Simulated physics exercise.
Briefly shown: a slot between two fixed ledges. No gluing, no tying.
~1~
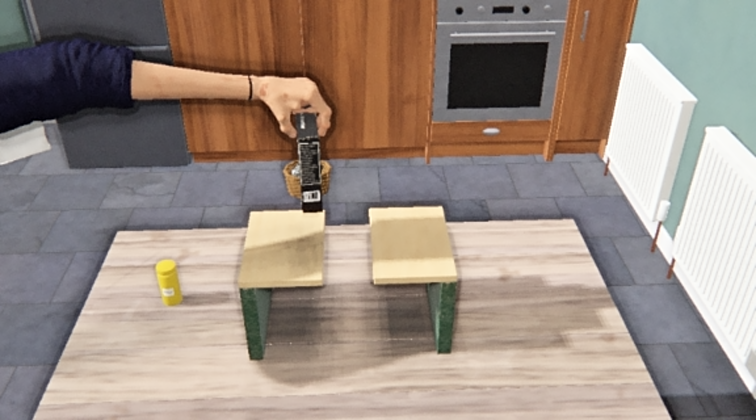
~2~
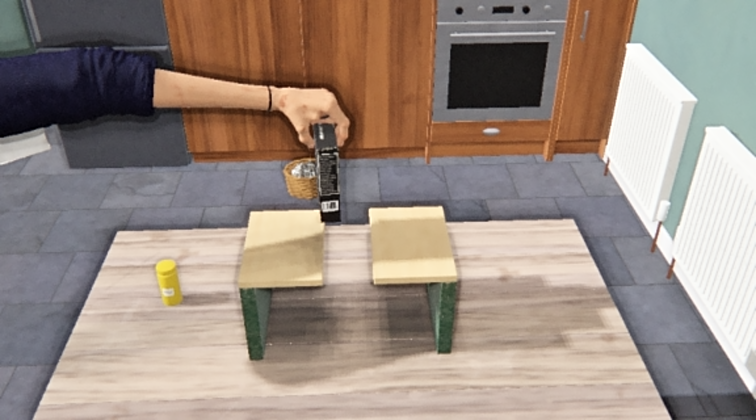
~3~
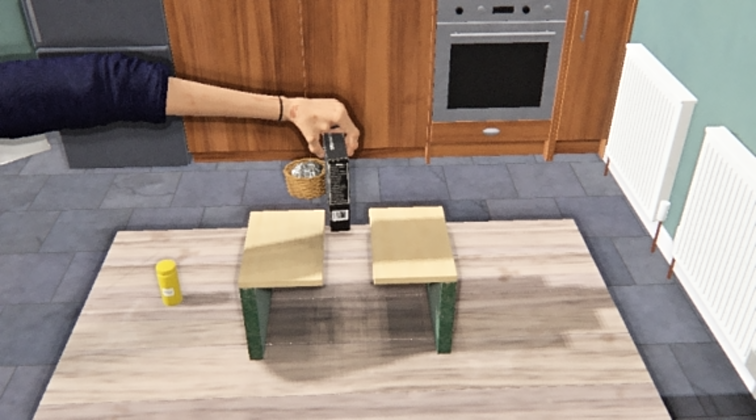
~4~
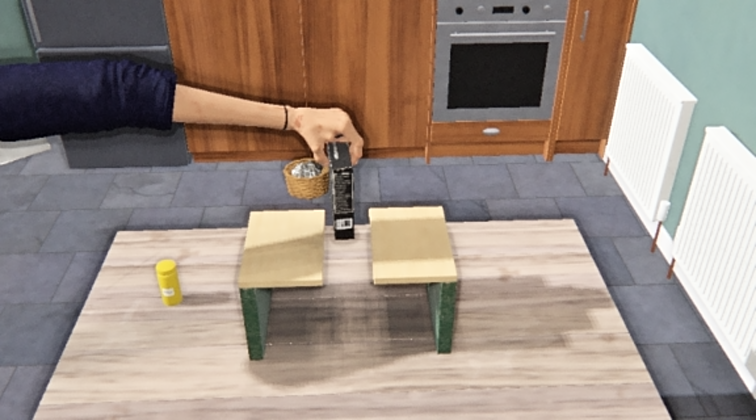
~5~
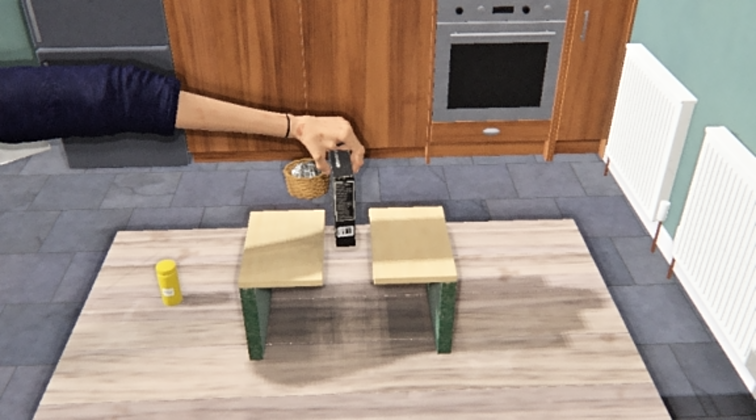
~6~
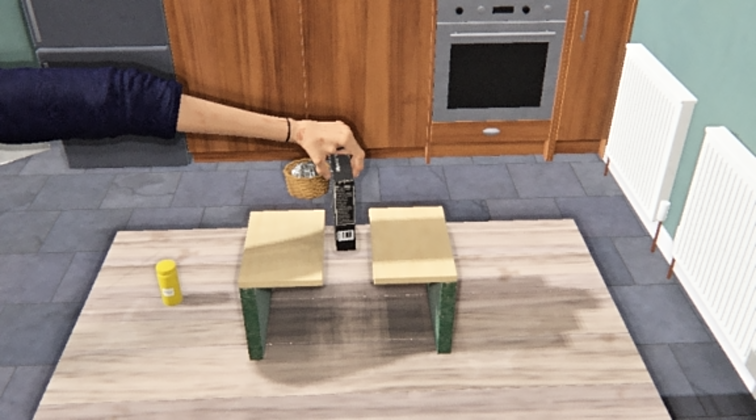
In a kitchen, a hand moving a black packet rightward and down, then holding it above the gap between two wooden-topped blocks.
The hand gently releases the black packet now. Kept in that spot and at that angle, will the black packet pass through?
It passes through.
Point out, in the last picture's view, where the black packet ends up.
At about (345, 291).
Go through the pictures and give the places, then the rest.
In the first picture, on its way; black packet (309, 157); yellow shaker (169, 283).
In the second picture, on its way; black packet (327, 167); yellow shaker (169, 283).
In the third picture, on its way; black packet (336, 176); yellow shaker (169, 283).
In the fourth picture, on its way; black packet (341, 184); yellow shaker (169, 283).
In the fifth picture, on its way; black packet (342, 192); yellow shaker (169, 283).
In the sixth picture, poised above the slot; black packet (342, 196); yellow shaker (169, 283).
Then, 0.30 s on from there, black packet shifted about its own width near (345, 274).
Then, 0.40 s on from there, black packet shifted about its own width near (345, 281).
In the end, moved from the start, black packet; yellow shaker unmoved. At the end, from the last picture's camera, black packet near (345, 291). The packet drops through.
